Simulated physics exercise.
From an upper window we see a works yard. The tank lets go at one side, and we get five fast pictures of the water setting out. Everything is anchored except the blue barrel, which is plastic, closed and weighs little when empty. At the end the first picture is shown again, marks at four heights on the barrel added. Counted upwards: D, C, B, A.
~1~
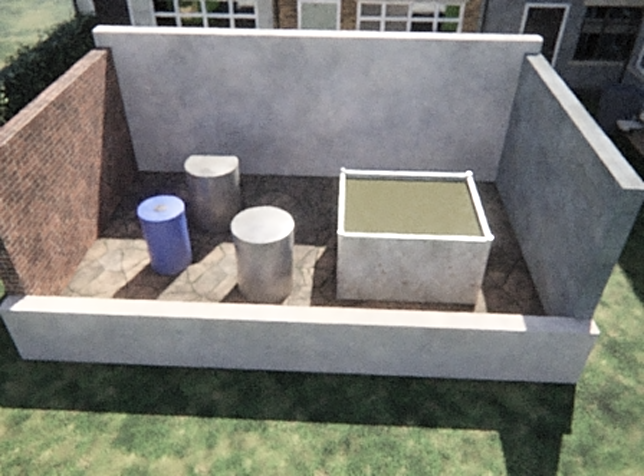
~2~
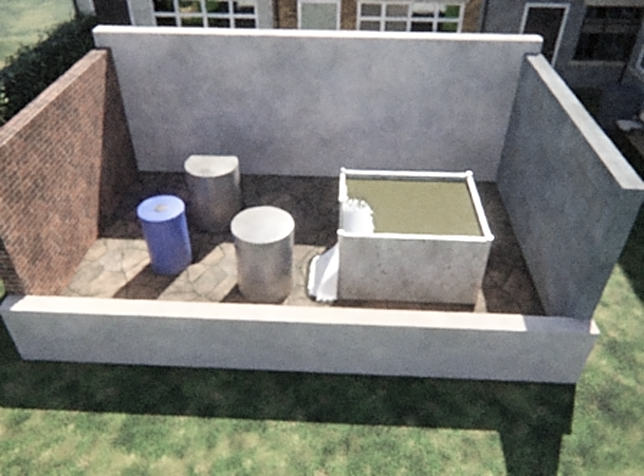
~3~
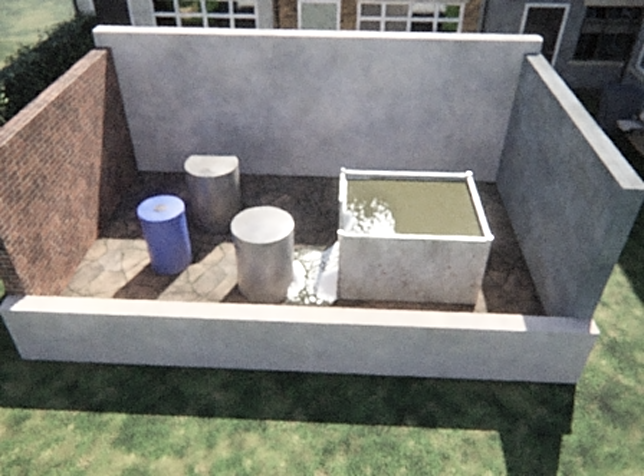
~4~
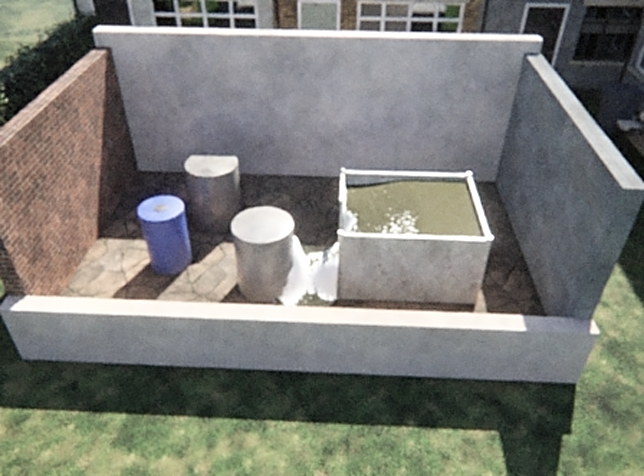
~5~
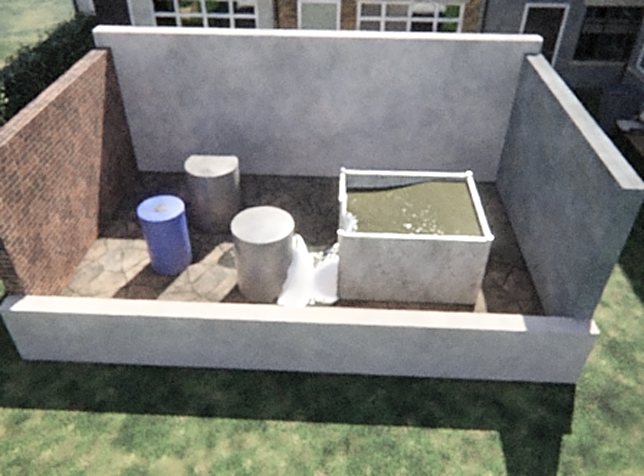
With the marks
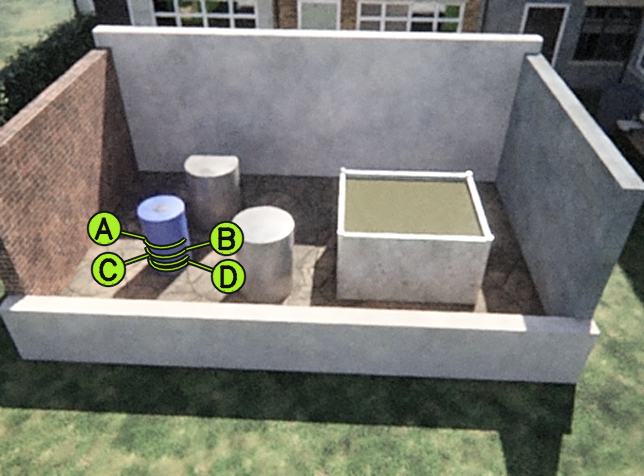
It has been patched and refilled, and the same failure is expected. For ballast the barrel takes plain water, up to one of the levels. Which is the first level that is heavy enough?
Choose C.
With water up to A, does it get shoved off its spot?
No, that is safe.
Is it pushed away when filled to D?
Yes, that goes wrong.
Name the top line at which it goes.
It is D.
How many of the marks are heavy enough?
Three.
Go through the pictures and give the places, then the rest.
The first picture shows lid of the blue barrel at (161, 208); tank full, its middle at (409, 207).
In the second picture, 2 % of the ground under water, its edge towards the barrel at (322, 257).
In the third picture, 4 % of the ground under water, its edge towards the barrel at (322, 253).
In the fourth picture, 6 % of the ground under water, its edge towards the barrel at (321, 253).
The fifth picture shows lid of the blue barrel at (161, 208); water covers 8 % of the ground, mostly out of sight from here.
In lime, A at (160, 247); B at (162, 257); C at (164, 264); D at (165, 269); from the bottom up D, C, B, A.
With A, it does not move.
With B, it does not move.
With C, it does not move.
With D, it is pushed about twice its own width away.
